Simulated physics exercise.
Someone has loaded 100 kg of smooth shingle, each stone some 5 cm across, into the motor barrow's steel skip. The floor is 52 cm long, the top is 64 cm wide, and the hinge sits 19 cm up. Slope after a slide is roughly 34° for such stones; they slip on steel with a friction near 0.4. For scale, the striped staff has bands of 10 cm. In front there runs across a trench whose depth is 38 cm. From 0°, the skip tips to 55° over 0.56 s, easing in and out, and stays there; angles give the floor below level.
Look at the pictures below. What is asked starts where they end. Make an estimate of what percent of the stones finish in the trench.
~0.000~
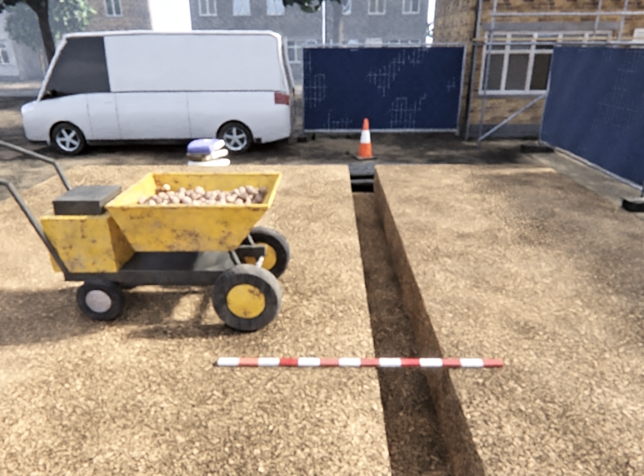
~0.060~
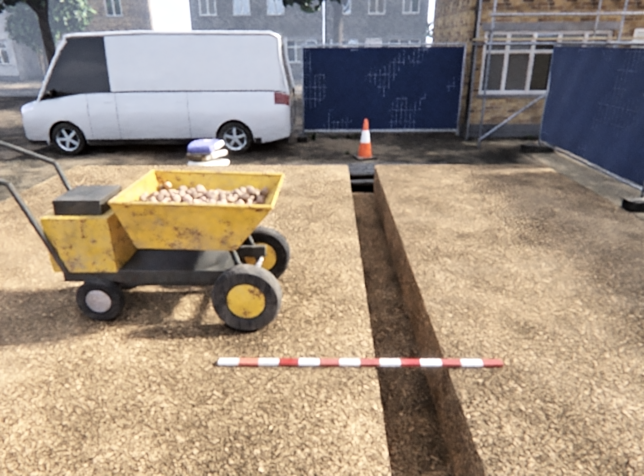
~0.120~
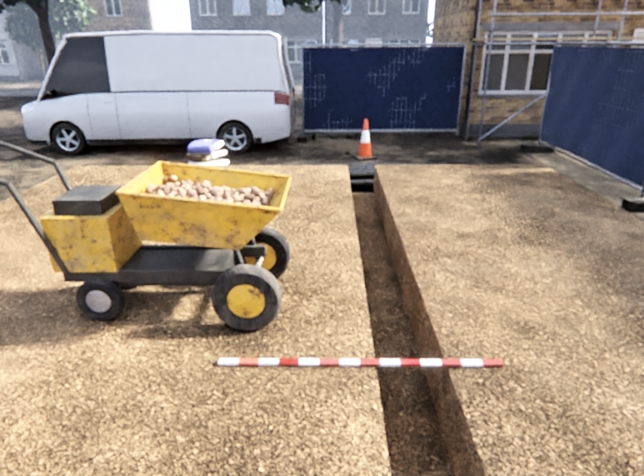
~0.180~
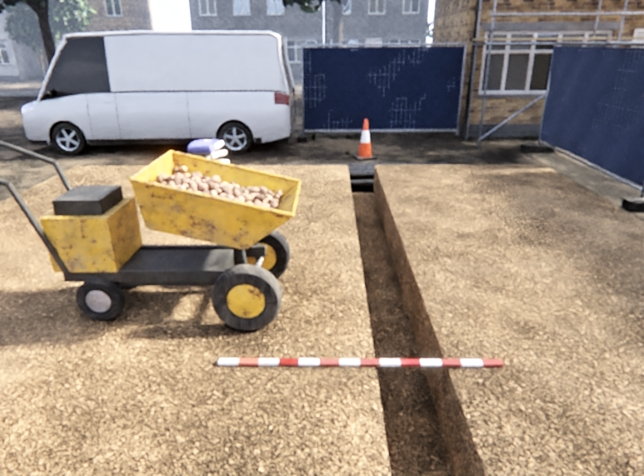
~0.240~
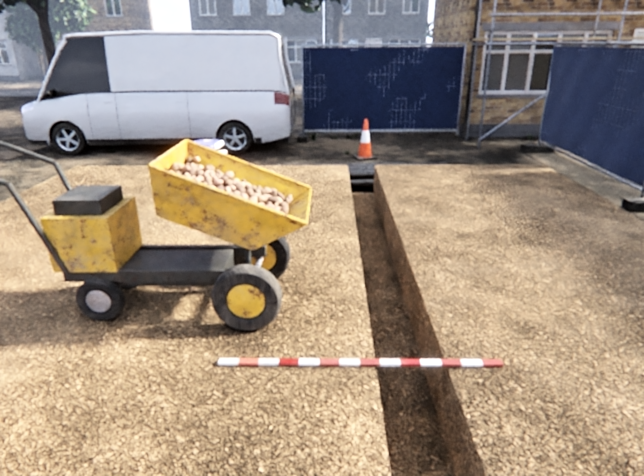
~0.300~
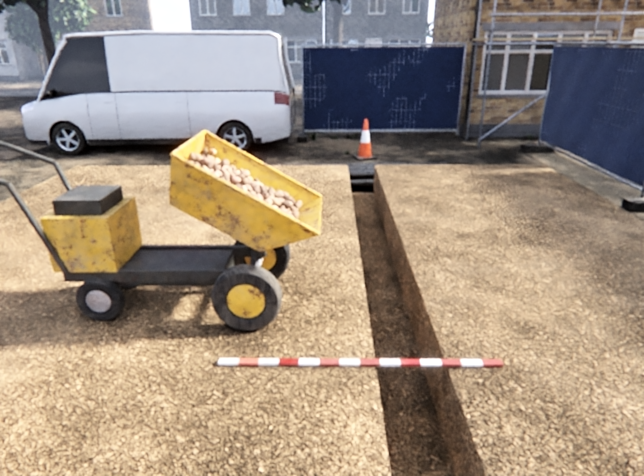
About 59 percent.
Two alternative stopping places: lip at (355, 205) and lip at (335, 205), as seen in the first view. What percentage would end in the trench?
First place roughly 10%, second roughly 20%.
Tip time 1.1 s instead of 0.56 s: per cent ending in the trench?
In that case, around 60%.
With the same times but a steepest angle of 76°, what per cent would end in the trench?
Roughly 90%.
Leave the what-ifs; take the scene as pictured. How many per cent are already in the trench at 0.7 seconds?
Around 0 per cent of it, at that instant.
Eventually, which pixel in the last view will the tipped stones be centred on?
The middle should be near (395, 346).
After 0.4 s the floor is at 46°; 100 % in the skip; the foremost stones are at (315, 237).
After 0.7 s the floor is at 55°; 92 % in the skip, 7 % short of the trench, 2 % in the trench; the foremost stones are at (380, 263).
After 1.0 s the floor is at 55°; 44 % in the skip, 8 % short of the trench, 41 % in the trench, 6 % past the trench; the foremost stones are at (466, 305).
After 3.0 s the floor is at 55°; 24 % in the skip, 10 % short of the trench, 59 % in the trench, 7 % past the trench; the foremost stones are at (576, 307).
